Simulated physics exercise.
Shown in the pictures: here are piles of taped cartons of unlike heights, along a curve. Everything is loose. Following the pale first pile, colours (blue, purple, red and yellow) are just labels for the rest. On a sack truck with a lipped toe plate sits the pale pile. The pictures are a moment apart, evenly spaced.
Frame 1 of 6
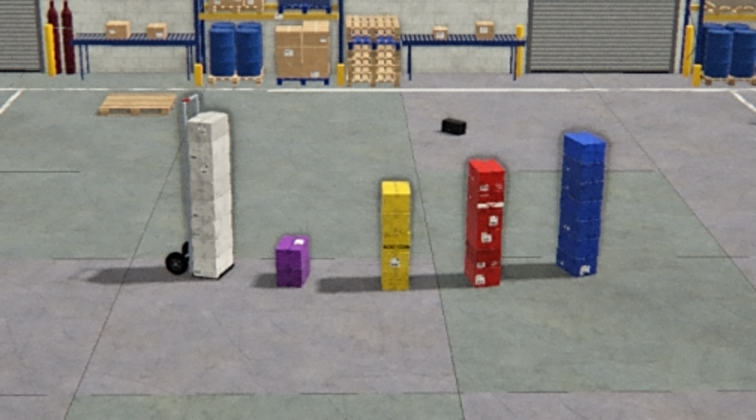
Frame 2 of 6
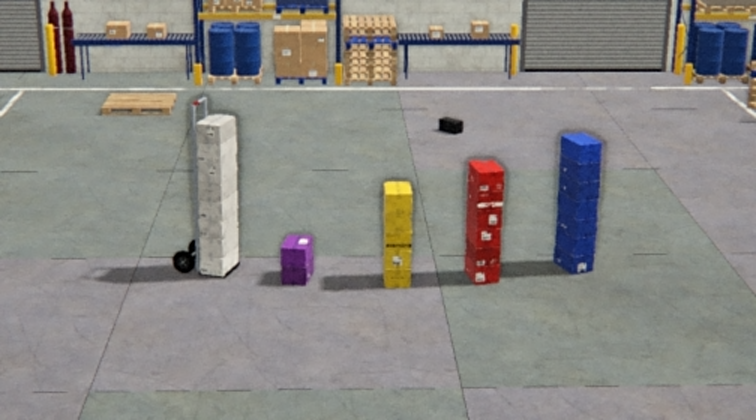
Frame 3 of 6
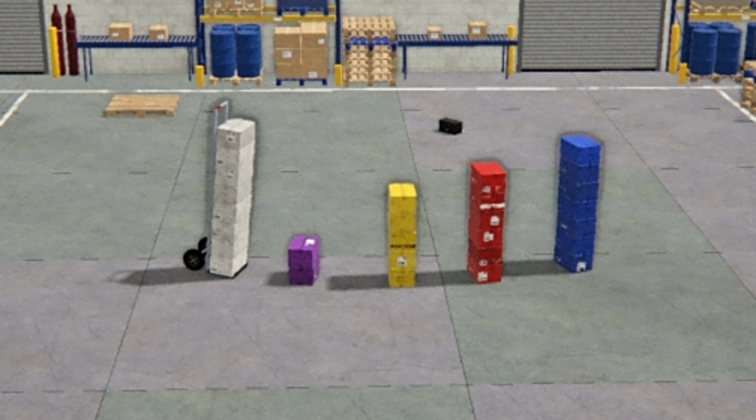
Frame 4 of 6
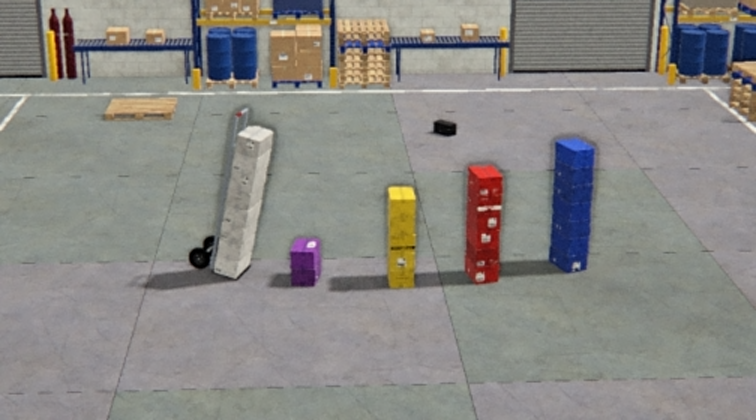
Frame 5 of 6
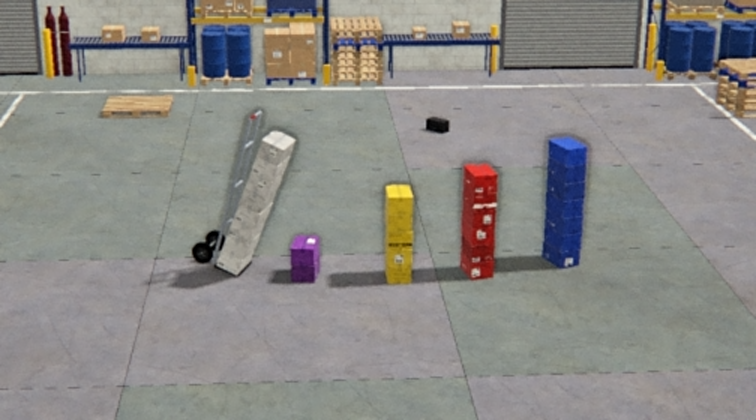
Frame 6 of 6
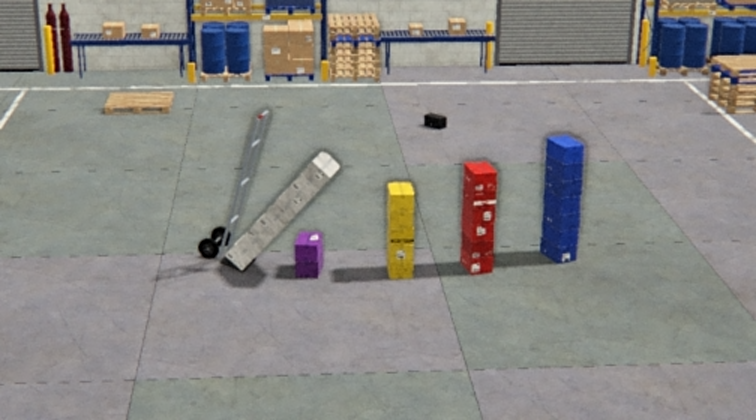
The pale stack leans further and further right from the tilting hand truck behind it.
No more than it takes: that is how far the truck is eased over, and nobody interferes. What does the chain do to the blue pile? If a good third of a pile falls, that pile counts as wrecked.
It leaves it standing.
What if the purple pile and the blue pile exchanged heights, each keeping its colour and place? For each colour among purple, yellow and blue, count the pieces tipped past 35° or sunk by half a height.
Purple: 6, yellow: 4, blue: 0.
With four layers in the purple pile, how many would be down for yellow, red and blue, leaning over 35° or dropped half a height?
The counts are yellow 0, red 0 and blue 0.
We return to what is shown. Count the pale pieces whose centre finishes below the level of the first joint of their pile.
I make it 6 all told.
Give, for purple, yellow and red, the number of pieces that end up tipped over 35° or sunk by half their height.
For purple it's 1, for yellow it's 0 and for red it's 0.
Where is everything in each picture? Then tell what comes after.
In the first frame (places mark the middle of the side facing us; the camera moves round a little), truck frame (185, 137) level; top blue carton (594, 153); top purple carton (288, 259); the rest undisturbed.
In the second frame, truck frame (194, 139) rocked barely; top blue carton (591, 154).
In the third frame, truck frame (214, 142) rocked barely, top of the pale pile leaning a little; top blue carton (590, 156); the rest undisturbed.
In the fourth frame, truck frame (232, 148) rocked a little, top of the pale pile leaning a little; top blue carton (584, 159); the rest undisturbed.
In the fifth frame, truck frame (243, 149) rocked clearly, top of the pale pile leaning clearly; top blue carton (577, 157); the rest undisturbed.
In the sixth frame, truck frame (250, 148) rocked clearly, top of the pale pile leaning well over; top blue carton (574, 155); top red carton (486, 182); the rest undisturbed.
Soon after the last picture, 8 of the pale pile down; none of the 7 blue cartons down (0 of 20 in all colours); top blue carton unmoved.
A little later, 8 of the pale pile down; none of the 7 blue cartons down (0 of 20 in all colours); top blue carton unmoved; top yellow carton shifted a little.
Later still, 8 of the pale pile down; none of the 7 blue cartons down (0 of 20 in all colours); top blue carton unmoved; top purple carton leaning well over.
At rest, 8 of the pale pile down; none of the 7 blue cartons down (1 of 20 in all colours); top blue carton unmoved; top purple carton on its side. As the last picture would show them, middles, top blue carton near (565, 150), top purple carton near (336, 263).
